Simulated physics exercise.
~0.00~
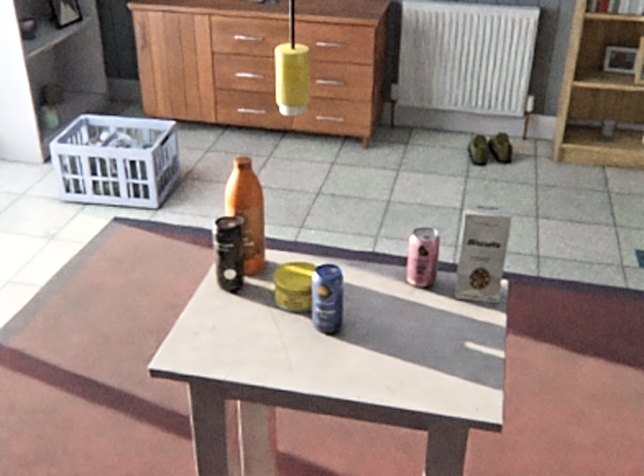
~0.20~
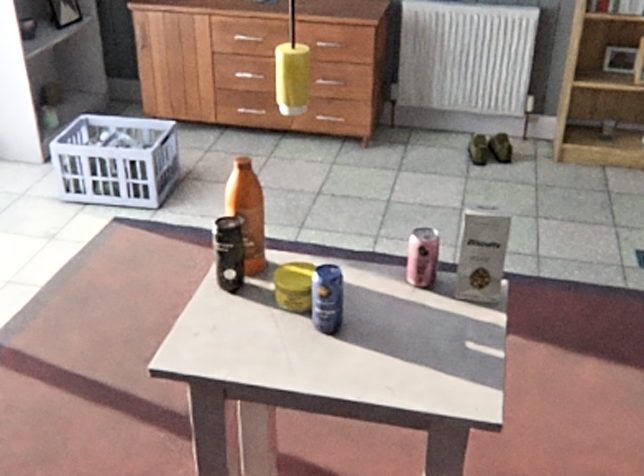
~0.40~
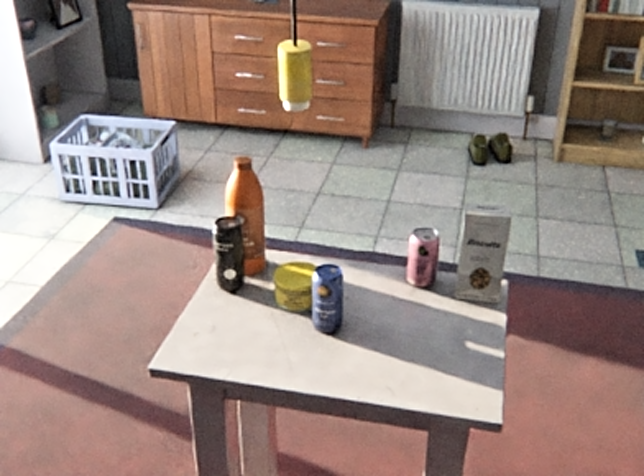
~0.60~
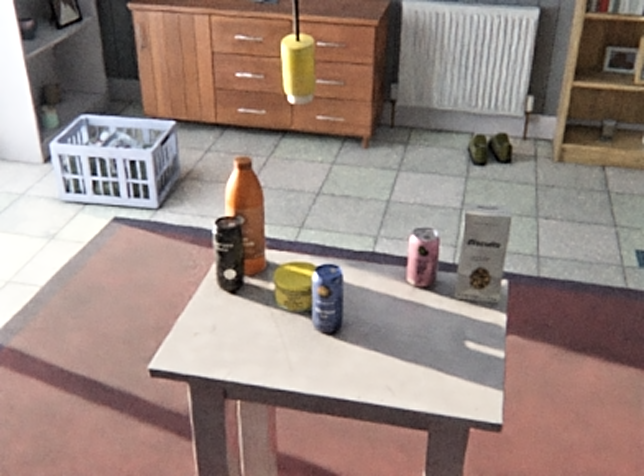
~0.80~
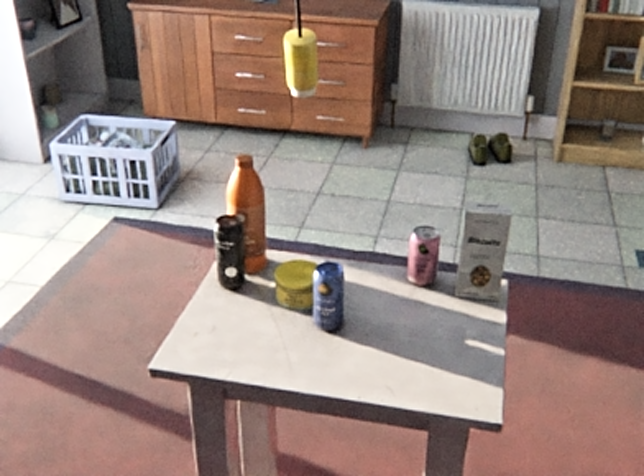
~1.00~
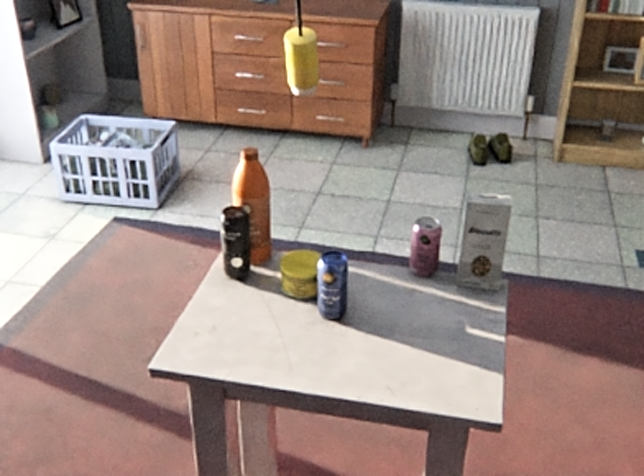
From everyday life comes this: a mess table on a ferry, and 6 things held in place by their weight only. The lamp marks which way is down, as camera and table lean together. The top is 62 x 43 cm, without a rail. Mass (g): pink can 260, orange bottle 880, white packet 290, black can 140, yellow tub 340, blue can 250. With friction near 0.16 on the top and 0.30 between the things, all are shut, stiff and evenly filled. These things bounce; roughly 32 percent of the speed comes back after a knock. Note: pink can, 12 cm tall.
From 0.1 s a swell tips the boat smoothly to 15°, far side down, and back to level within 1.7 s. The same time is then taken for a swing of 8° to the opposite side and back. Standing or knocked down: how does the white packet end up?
Knocked down.
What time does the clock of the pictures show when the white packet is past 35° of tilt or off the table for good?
At around 1.1 seconds on the pictures' clock.
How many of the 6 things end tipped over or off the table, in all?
Tally: 6.
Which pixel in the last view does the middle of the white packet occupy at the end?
Rest point: Near (399, 373).
Around 1.50 s, floor tilted 4°, far side down; pink can, orange bottle, white packet, black can, yellow tub and blue can now off the table.
Around 1.80 s, boat level.
Finally (4.0 s), off the table and tipped over, pink can, orange bottle, white packet, black can, yellow tub and blue can. Final places as that camera would see them, white packet near (399, 373).
